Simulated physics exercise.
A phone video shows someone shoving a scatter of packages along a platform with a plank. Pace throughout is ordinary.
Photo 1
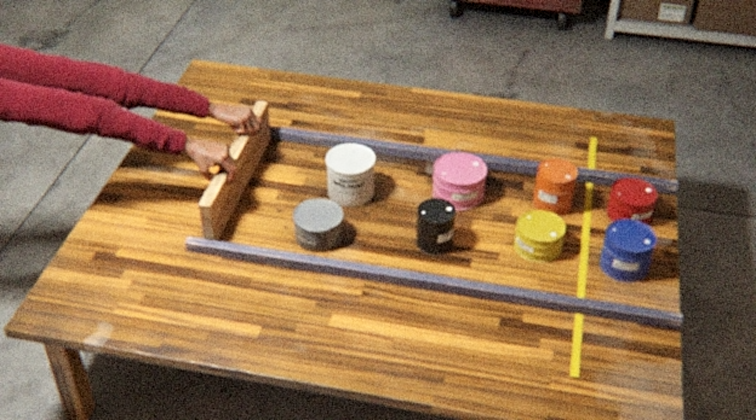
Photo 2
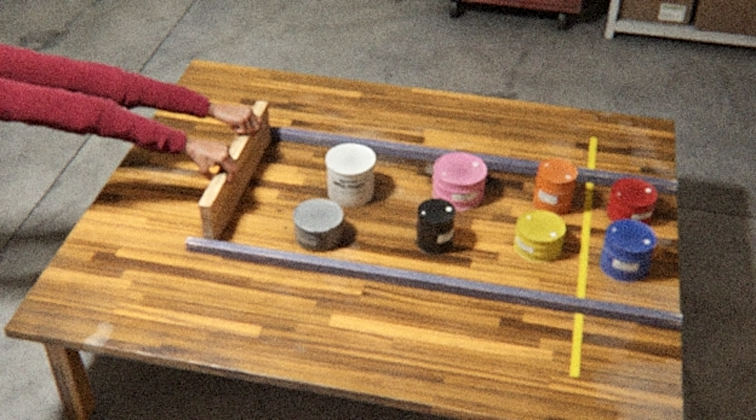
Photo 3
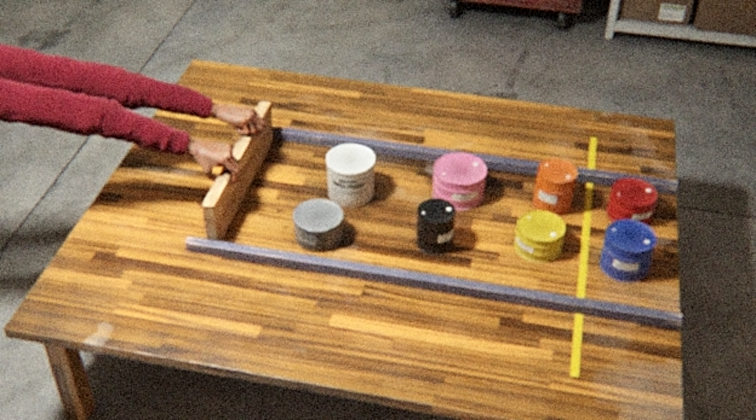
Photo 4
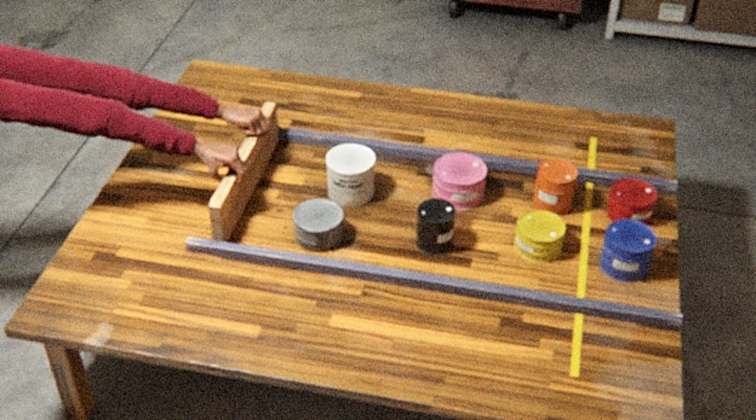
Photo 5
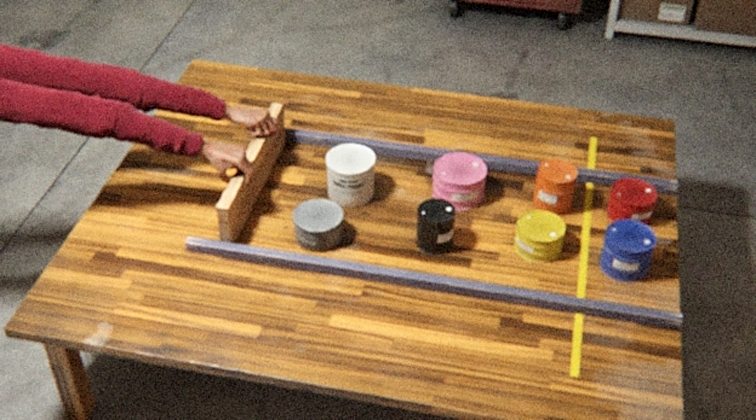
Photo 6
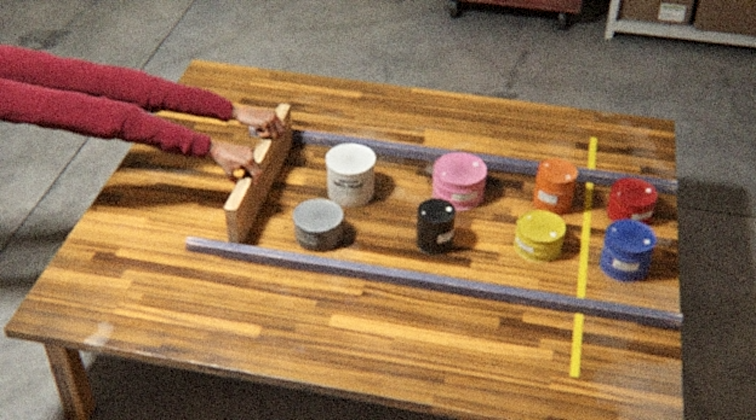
The clip opens on a wooden table where two red-sleeved arms grip a plank at the left, with eight colourful containers spread between two long rails. The hands slide the plank a short way to the right, towards the grey and white containers, while all the containers stay still.
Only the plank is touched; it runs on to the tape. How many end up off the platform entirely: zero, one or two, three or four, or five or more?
One or two.
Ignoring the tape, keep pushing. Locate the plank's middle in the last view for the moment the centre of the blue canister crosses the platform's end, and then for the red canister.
Around (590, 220) first and around (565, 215) second.
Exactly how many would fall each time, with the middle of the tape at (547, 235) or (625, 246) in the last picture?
Try by try, 0 and 4.
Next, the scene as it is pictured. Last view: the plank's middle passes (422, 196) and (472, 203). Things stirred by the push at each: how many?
Answer - first 4, then 6.
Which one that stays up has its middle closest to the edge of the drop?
The one is the blue canister.
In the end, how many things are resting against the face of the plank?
The count in contact is 3.
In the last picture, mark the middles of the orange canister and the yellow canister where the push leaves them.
The orange canister settles near (664, 188); as for the yellow canister, near (662, 231).
Soon after, none off yet; red canister at rest near (632, 203); blue canister at rest near (627, 251); orange canister at rest near (555, 188).
In the end, the number that fall off is one or two; gone, red canister.
